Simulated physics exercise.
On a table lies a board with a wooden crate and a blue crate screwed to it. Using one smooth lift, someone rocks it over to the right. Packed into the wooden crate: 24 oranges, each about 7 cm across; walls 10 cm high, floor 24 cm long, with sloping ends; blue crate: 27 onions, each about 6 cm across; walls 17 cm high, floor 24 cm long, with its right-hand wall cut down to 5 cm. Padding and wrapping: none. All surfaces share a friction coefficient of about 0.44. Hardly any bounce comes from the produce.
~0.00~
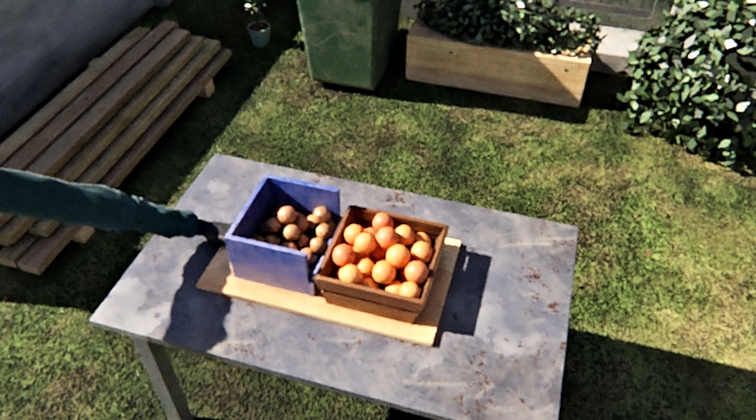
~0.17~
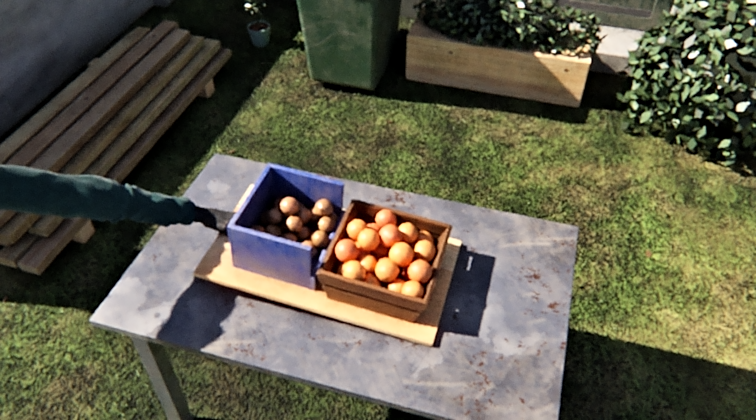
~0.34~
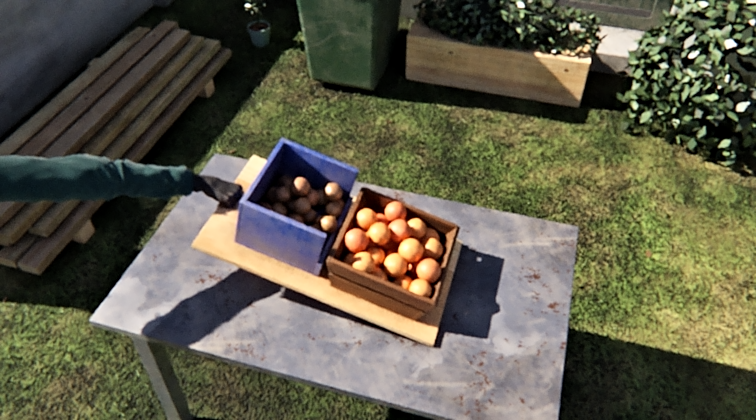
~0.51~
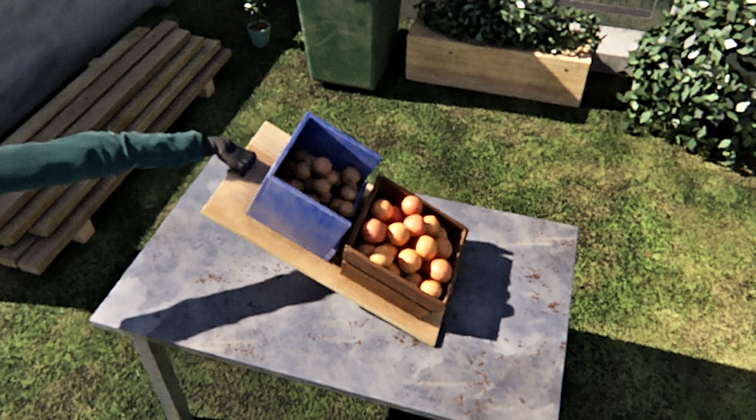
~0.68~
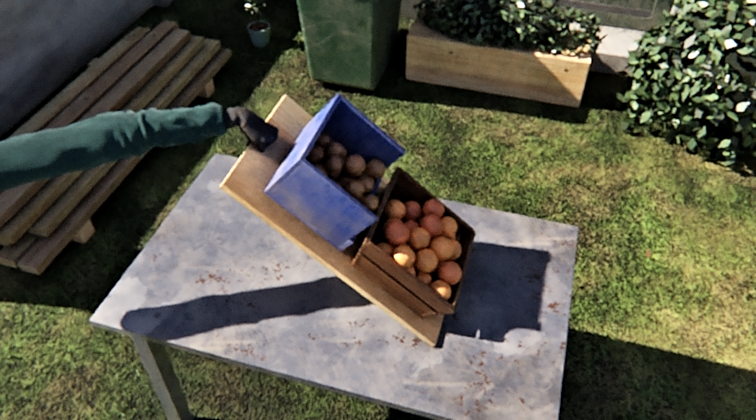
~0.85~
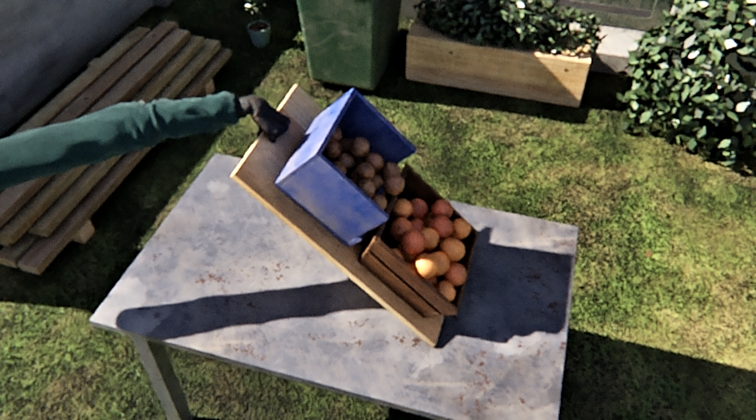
At the start, a blue crate and a wooden crate, both filled with round items, sit side by side on a board lying on an outdoor table. A gloved hand in a green sleeve then lifts the board's left end smoothly, tilting both crates steeply to the right with everything still inside.
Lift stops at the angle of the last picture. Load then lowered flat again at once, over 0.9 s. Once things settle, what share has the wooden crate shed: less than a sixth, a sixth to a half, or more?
My bet is the number getting out will be below one sixth of the total.
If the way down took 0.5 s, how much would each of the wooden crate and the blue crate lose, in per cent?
In that case wooden crate 0 %, blue crate 0 %.
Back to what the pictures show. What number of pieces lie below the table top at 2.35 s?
About 0.
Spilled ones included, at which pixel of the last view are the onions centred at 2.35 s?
In the last view, the centre sits near (304, 245).
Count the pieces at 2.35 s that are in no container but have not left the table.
Estimated count: 0.
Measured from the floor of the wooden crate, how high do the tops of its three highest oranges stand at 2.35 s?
Near 14 centimetres, I'd say.
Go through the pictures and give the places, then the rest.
In the first picture (places track the rim corner closest to us here), wooden crate (422, 302); blue crate (306, 254); tipped 0°; all still inside.
In the second picture, wooden crate (425, 302); blue crate (311, 248); tipped 4°.
In the third picture, wooden crate (434, 303); blue crate (326, 236); tipped 15°.
In the fourth picture, wooden crate (445, 305); blue crate (351, 225); tipped 28°.
In the fifth picture, wooden crate (453, 308); blue crate (377, 219); tipped 39°.
In the sixth picture, wooden crate (457, 310); blue crate (389, 218); tipped 43°; all still inside.
After 1.09 s, tilt 35°; the wooden crate has all 24 and the blue crate is down by 1 of 27.
After 1.39 s, tilt 15°; the wooden crate has all 24 and the blue crate is down by 1 of 27.
After 1.81 s, tilt 0°; the wooden crate has all 24 and the blue crate is down by 1 of 27.
Outcome (at 2.35 s), the wooden crate has all 24 and the blue crate is down by 1 of 27. Asked share, 0 of 24, 0 per cent.
